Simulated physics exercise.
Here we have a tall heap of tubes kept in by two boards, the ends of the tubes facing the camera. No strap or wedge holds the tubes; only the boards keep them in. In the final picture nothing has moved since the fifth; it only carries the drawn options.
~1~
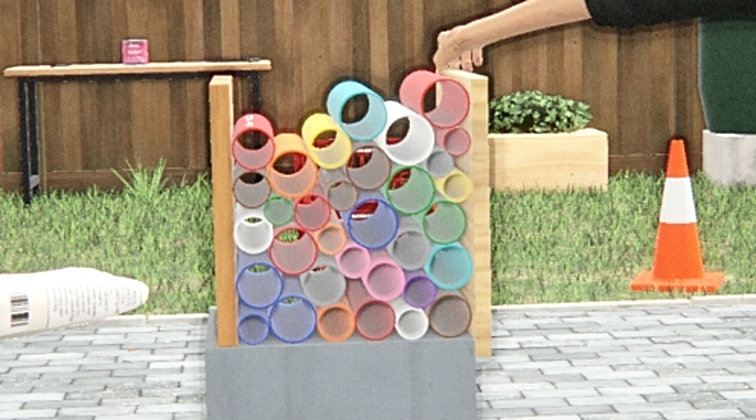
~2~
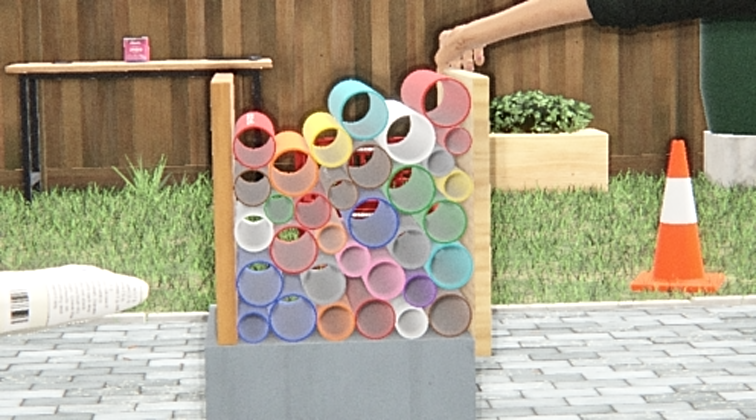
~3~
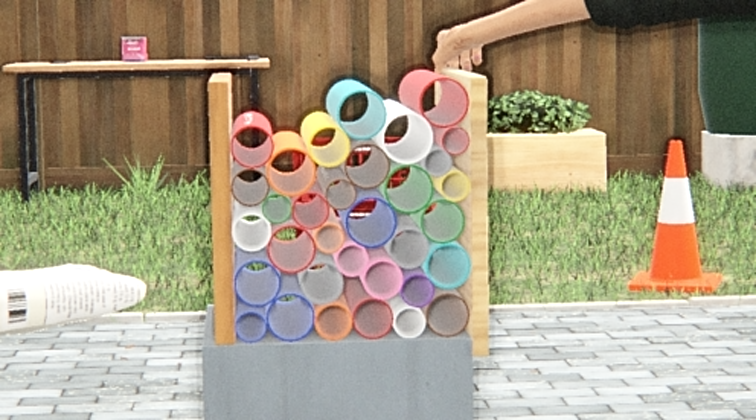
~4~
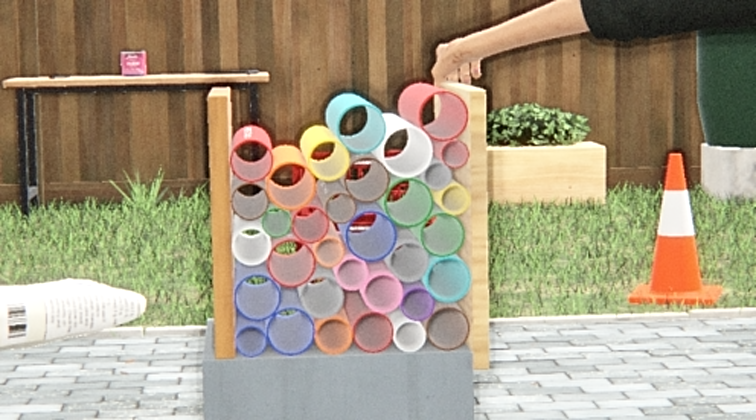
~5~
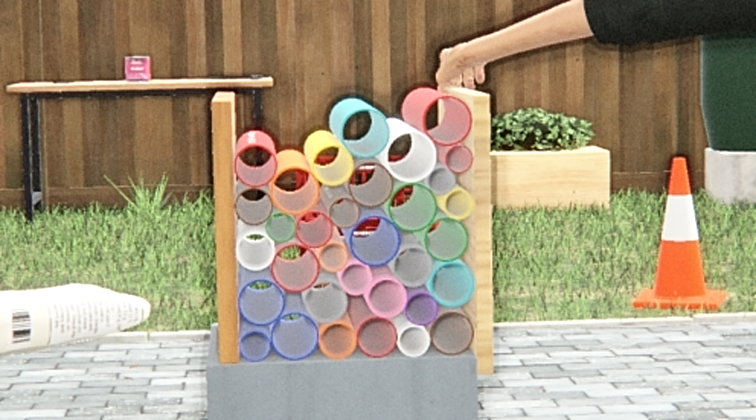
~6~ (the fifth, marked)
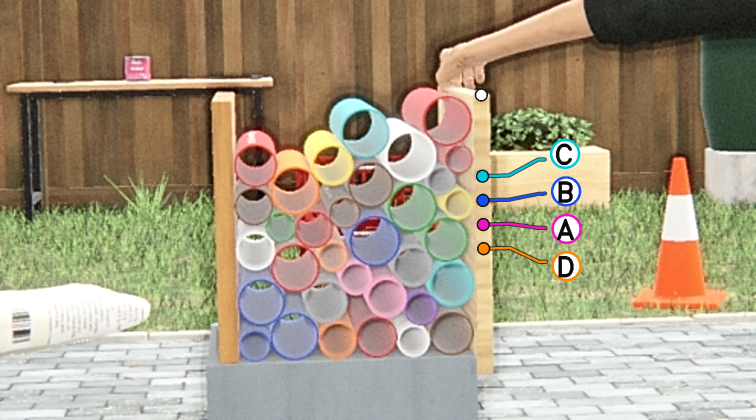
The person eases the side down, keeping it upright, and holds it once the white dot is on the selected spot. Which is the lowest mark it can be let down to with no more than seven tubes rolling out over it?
It can be let down to D.
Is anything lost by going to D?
Yes, at D.
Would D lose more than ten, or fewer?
It loses fewer than ten.
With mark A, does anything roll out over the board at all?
At A: Yes.
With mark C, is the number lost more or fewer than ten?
Fewer than ten.
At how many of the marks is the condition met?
The number is four.
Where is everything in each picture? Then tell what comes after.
A red tube (457, 142); a brown tube (252, 189); side board (462, 202), in the first frame.
Side board (462, 201); a blue tube (253, 327), in the second frame.
A brown tube (448, 315); a grey tube (409, 248), in the third frame.
A blue tube (371, 236); a yellow tube (455, 200), in the fourth frame.
A red tube (459, 159); a brown tube (254, 206); side board (464, 219), in the fifth frame.
On the marked copy, A at (483, 224); B at (483, 201); C at (483, 176); D at (484, 249); the white dot at (481, 95).
With D. Early on, top of the board (474, 162).
Further on, top of the board (475, 238).
At the end, top of the board (475, 248), six out over the board.
As for the rest, A six out over the board; B five out over the board; C none out over the board.
